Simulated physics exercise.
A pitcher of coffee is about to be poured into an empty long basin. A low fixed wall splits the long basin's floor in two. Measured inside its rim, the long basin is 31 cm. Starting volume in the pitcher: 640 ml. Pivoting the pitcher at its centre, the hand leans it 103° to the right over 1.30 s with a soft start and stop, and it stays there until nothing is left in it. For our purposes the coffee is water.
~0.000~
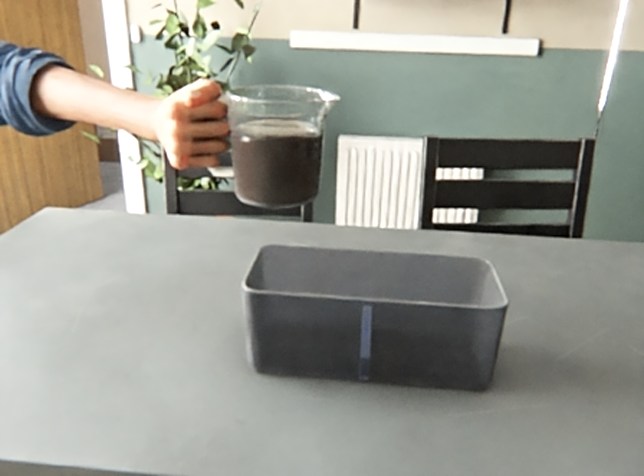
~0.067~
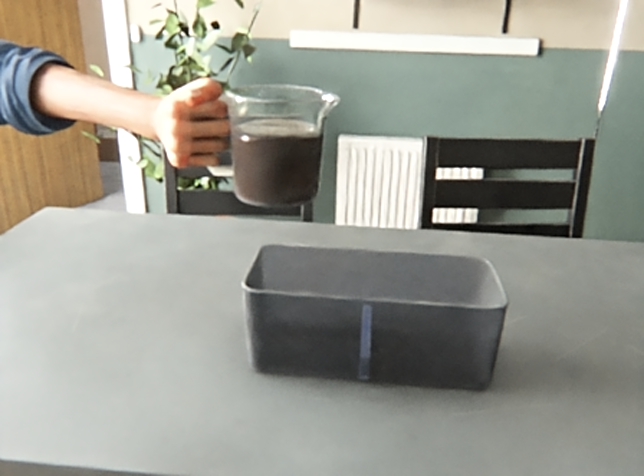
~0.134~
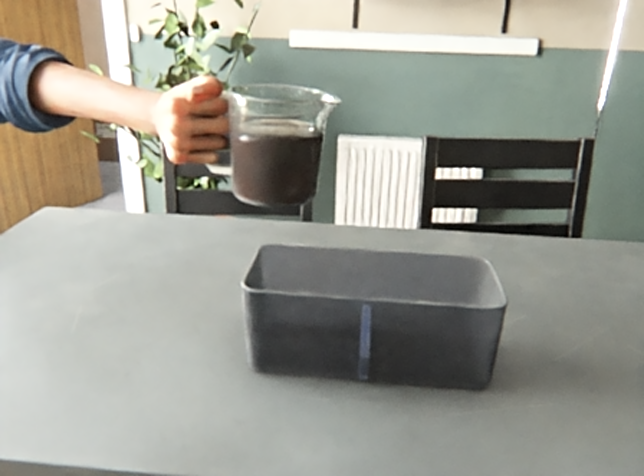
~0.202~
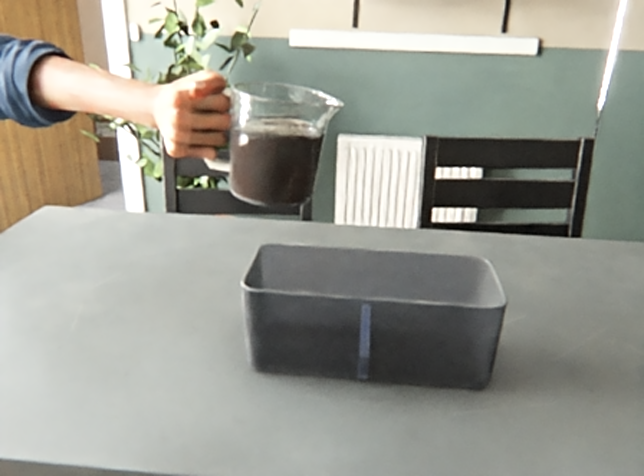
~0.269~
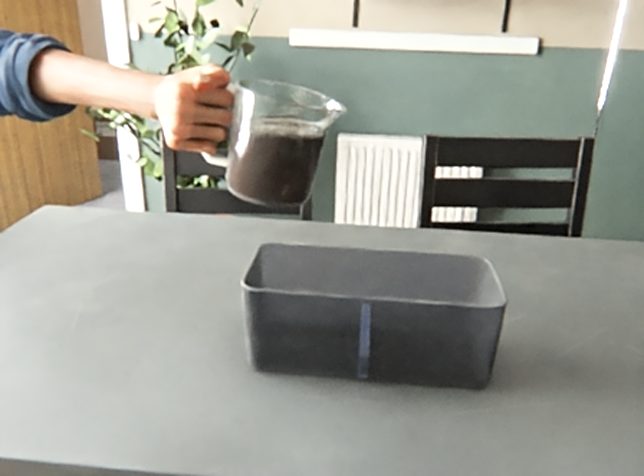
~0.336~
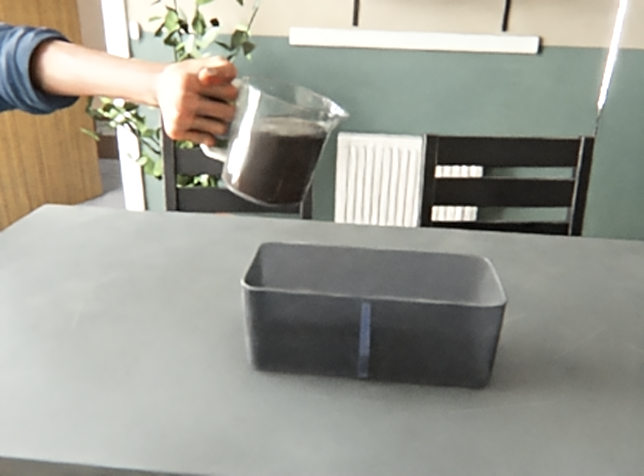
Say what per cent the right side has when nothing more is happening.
It has about 79 per cent.
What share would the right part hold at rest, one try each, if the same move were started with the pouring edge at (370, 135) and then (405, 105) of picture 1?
90 in a hundred, followed by 85 in a hundred.
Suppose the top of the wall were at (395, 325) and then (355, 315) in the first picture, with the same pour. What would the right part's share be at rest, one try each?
30 % and 90 %.
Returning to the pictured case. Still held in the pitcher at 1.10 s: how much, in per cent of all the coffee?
What remains is about 30 percent of it all.
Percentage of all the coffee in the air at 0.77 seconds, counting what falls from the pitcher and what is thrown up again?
Near 12 per cent at that time.
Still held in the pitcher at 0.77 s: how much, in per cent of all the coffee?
Around 88 percent.
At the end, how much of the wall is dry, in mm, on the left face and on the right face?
Left side: Around 26 mm. Right side: Around 8 mm.
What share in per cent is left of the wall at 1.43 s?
The left part holds close to 12 per cent.
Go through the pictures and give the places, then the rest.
It leans 0°; its right rim is at (340, 98); the coffee meets the walls at (235, 126) and (322, 130); the long basin's rim runs from (252, 266) to (499, 283); the wall's top is at (366, 330), in the first frame.
It leans 1°; its right rim is at (340, 98); the coffee meets the walls at (235, 126) and (322, 129), in the second frame.
It leans 3°; its right rim is at (341, 100); the coffee meets the walls at (235, 125) and (322, 129), in the third frame.
It leans 6°; its right rim is at (344, 104); the coffee meets the walls at (235, 126) and (322, 129), in the fourth frame.
It leans 11°; its right rim is at (347, 109); the coffee meets the walls at (236, 125) and (324, 130), in the fifth frame.
It leans 16°; its right rim is at (350, 115); the coffee meets the walls at (236, 124) and (327, 128), in the sixth frame.
After 0.77 s the tilt is 67° and 87 per cent is still to pour, 0 is left of the wall and 1 right of it.
After 1.10 s the tilt is 97° and 30 per cent is still to pour, 2 is left of the wall and 47 right of it.
After 1.43 s the tilt is 103° and 3 per cent is still to pour, 13 is left of the wall and 80 right of it.
After 1.80 s the tilt is 103° and 0 per cent is still to pour, 20 is left of the wall and 79 right of it.
In the end 20 per cent lies left of the wall, 79 right of it and 1 outside.
